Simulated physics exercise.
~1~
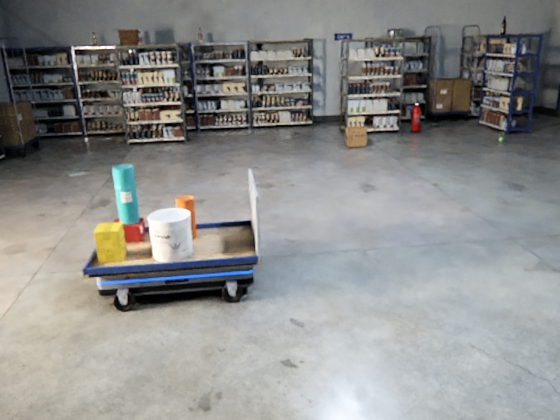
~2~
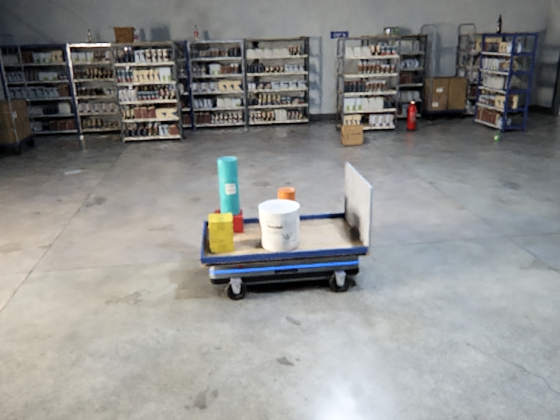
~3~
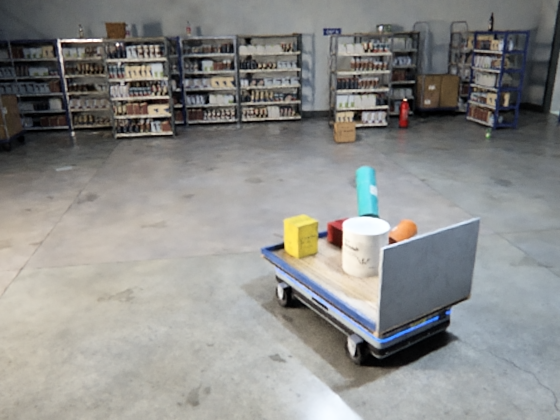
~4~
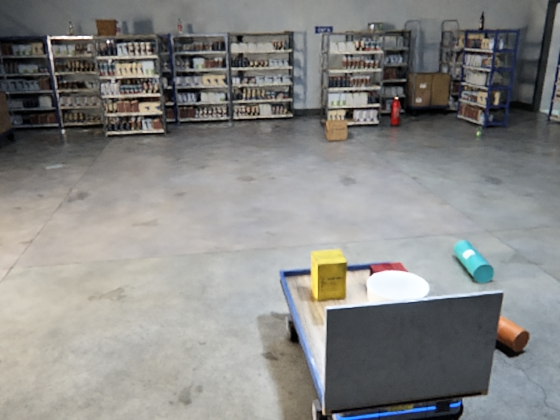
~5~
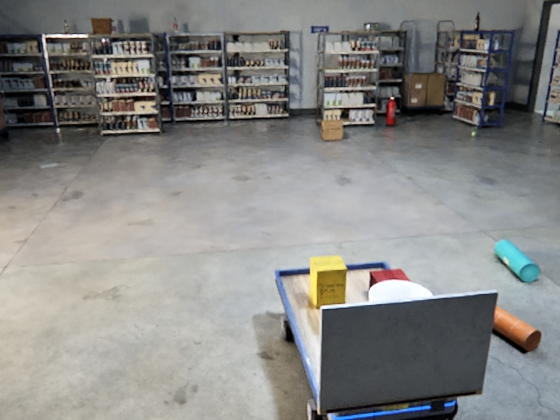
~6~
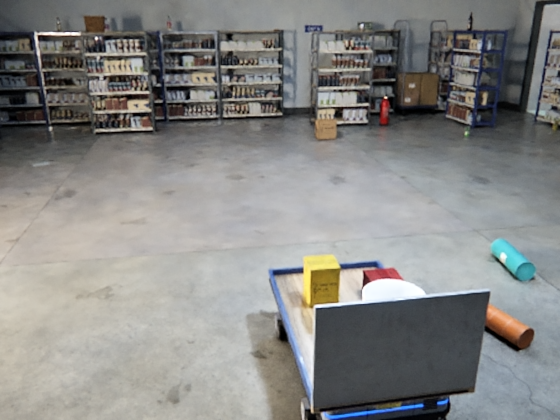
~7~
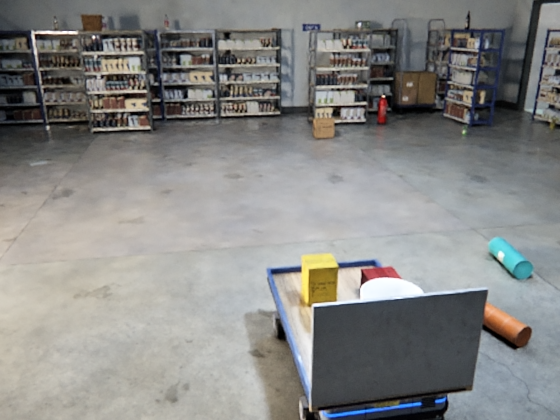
A flat cart carrying a white pail, a yellow block, a red block and two cylinders rolled right and swung toward the viewer, tipping the turquoise and orange cylinders onto the floor at right before it stopped with the rest aboard.
